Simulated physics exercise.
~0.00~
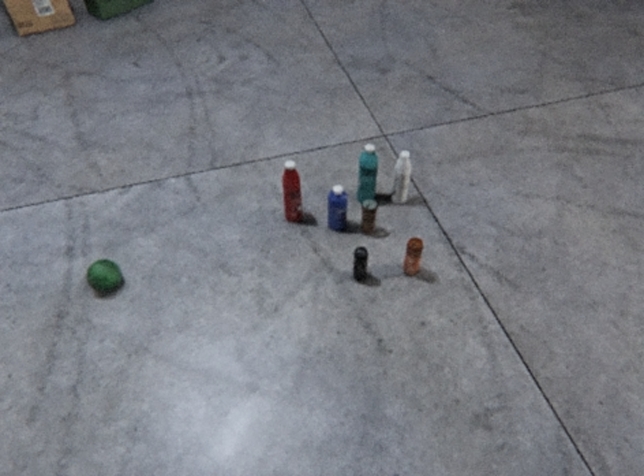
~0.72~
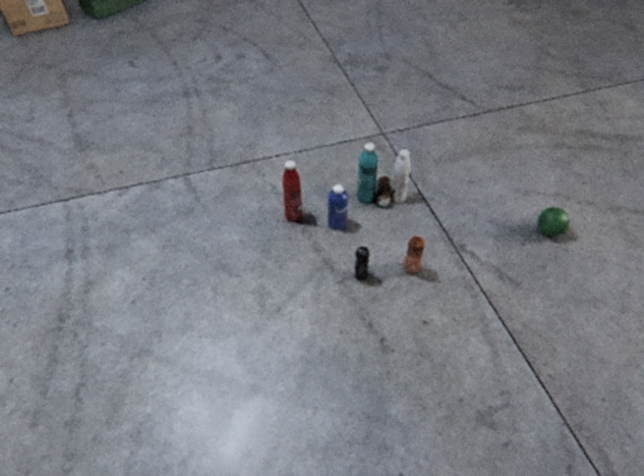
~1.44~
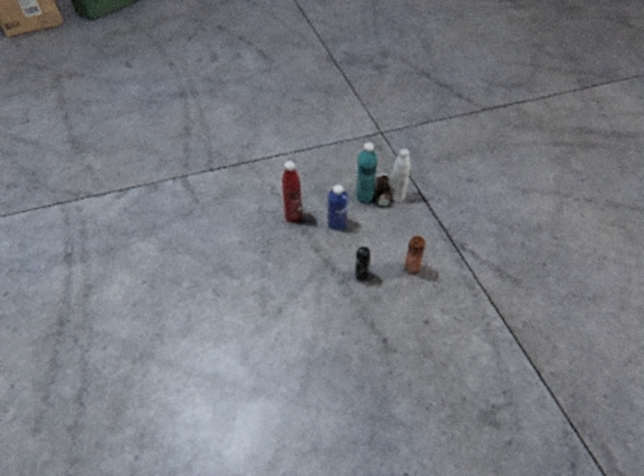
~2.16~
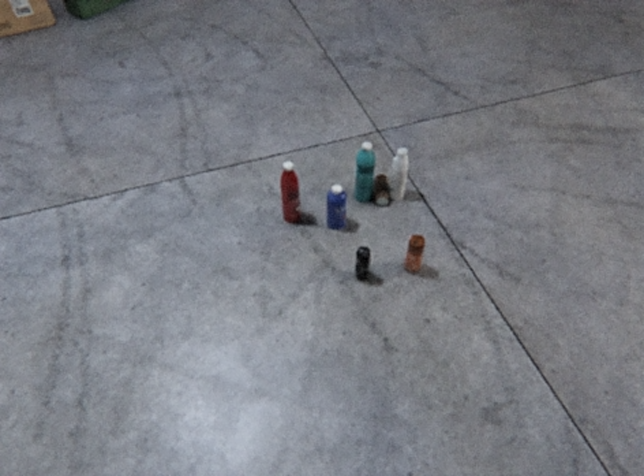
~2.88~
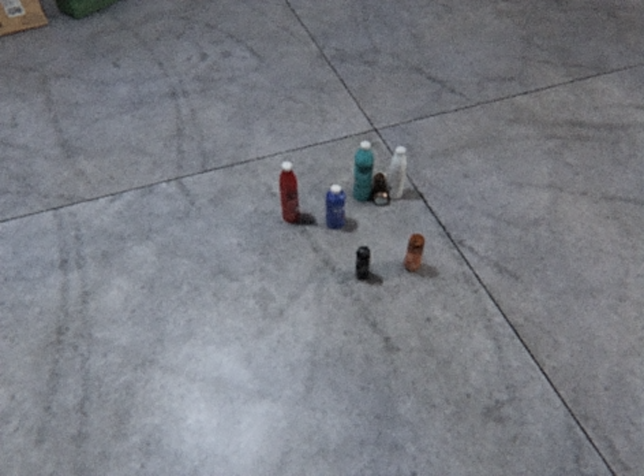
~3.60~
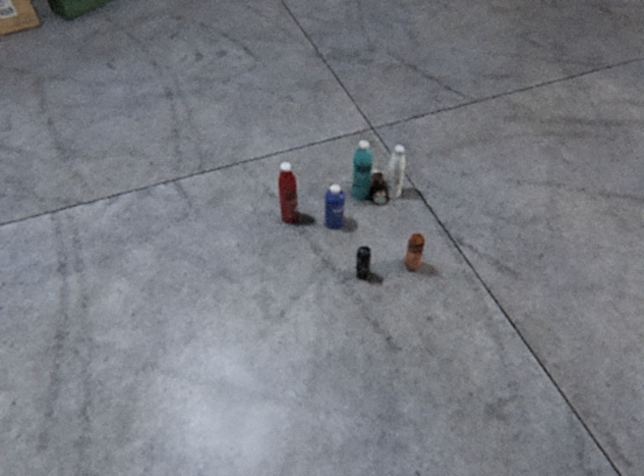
Green ball rolling right across a concrete floor past a group of bottles and cans, leaving only the brown can toppled.
